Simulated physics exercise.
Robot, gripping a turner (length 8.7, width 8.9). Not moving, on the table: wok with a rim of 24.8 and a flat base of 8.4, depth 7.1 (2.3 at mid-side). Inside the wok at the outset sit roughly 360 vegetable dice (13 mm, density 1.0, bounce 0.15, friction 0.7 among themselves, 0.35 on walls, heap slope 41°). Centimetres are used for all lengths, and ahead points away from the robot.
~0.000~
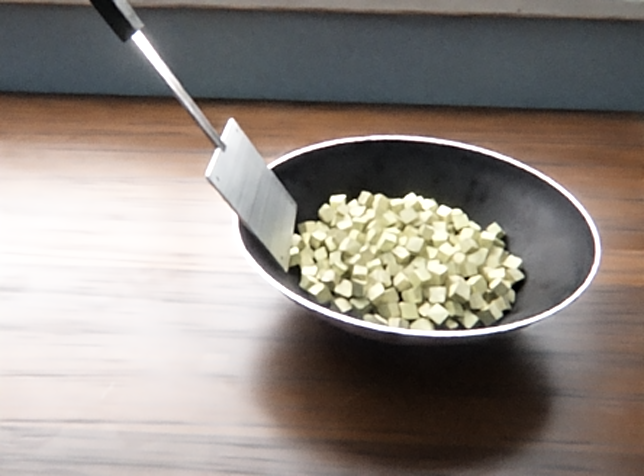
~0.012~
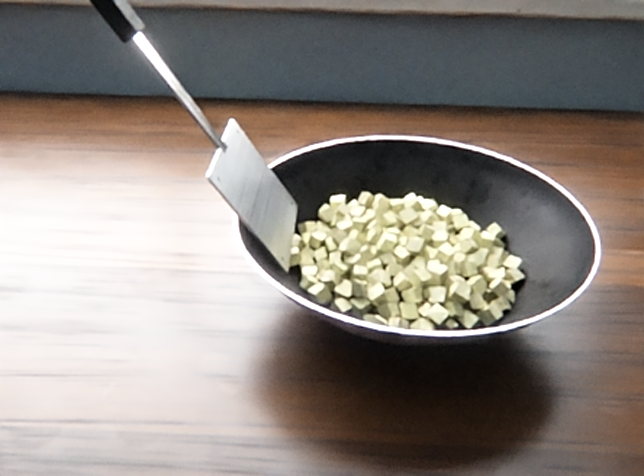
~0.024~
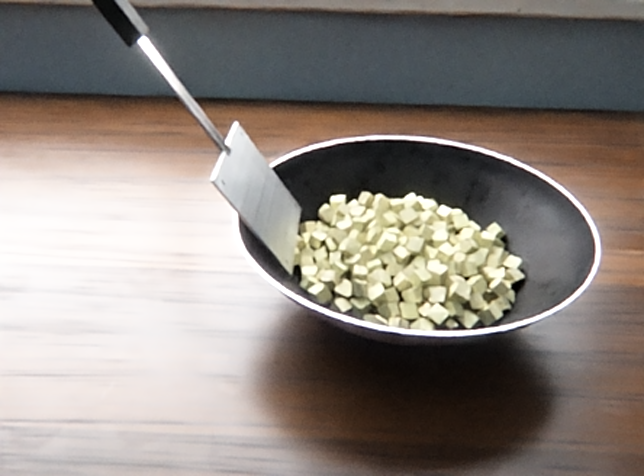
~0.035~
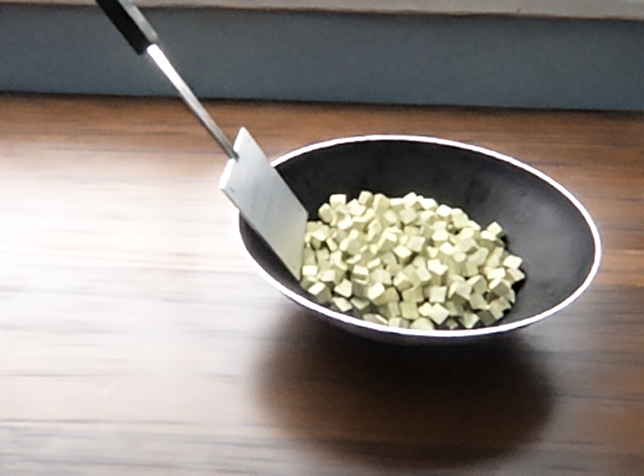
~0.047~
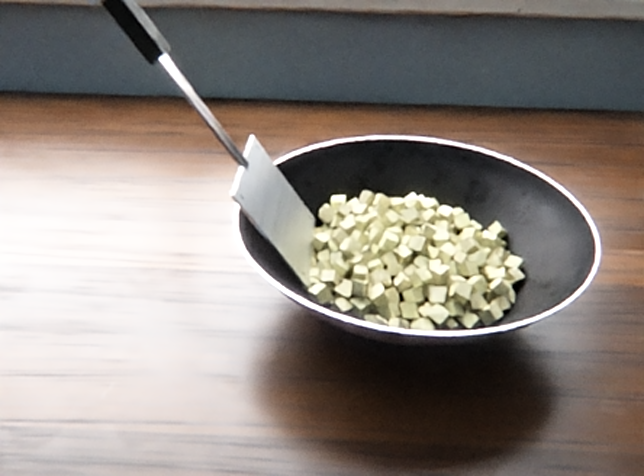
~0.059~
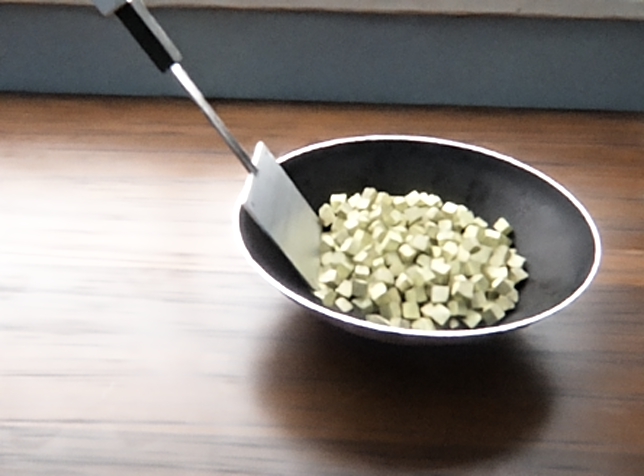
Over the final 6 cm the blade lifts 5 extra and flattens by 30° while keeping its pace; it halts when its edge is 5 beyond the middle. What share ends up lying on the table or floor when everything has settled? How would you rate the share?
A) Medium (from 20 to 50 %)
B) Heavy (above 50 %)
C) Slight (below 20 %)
Slight (below 20 %).
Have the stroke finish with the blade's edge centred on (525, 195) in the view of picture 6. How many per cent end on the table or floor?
45 %.
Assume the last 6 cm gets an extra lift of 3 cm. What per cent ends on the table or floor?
I'd reckon around 15 per cent.
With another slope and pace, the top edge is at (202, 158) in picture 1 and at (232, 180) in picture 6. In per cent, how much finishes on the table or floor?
Roughly 5 percent ends up there.
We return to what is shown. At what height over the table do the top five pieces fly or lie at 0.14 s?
Somewhere around 7 centimetres high.
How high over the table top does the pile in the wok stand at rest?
Height at the end: Around 9.0 cm.
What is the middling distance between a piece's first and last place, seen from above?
About 6 cm.
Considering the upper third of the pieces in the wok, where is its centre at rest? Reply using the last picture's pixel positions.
Around (521, 224).
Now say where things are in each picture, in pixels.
The first frame shows turner top edge at (220, 145), sloping 57°; upper third of the load around (400, 245), from x 295 to 510, top at y 200; 357 in the wok.
The second frame shows turner top edge at (221, 145), sloping 57°; upper third of the load around (400, 245), from x 295 to 510, top at y 200.
The third frame shows turner top edge at (225, 149), sloping 57°; upper third of the load around (400, 245), from x 295 to 515, top at y 200.
The fourth frame shows turner top edge at (233, 155), sloping 57°; upper third of the load around (401, 245), from x 295 to 515, top at y 200.
The fifth frame shows turner top edge at (243, 163), sloping 57°; upper third of the load around (402, 243), from x 295 to 515, top at y 200.
The sixth frame shows turner top edge at (252, 170), sloping 57°; upper third of the load around (408, 242), from x 290 to 515, top at y 195; 357 in the wok.
After 0.14 s, sloping 57°, highest piece 8 above the table; 357 in the wok.
After 0.21 s, sloping 43°, highest piece 10 above the table; 352 in the wok, 5 on the blade or in flight.
After 0.45 s, sloping 27°, highest piece 10 above the table; 332 in the wok, 18 on the table or floor, 7 on the blade or in flight.
After 1.50 s, sloping 27°, highest piece 9 above the table; 332 in the wok, 25 on the table or floor.
At rest, 332 in the wok, 25 on the table or floor. That is 7 % on the table or floor.
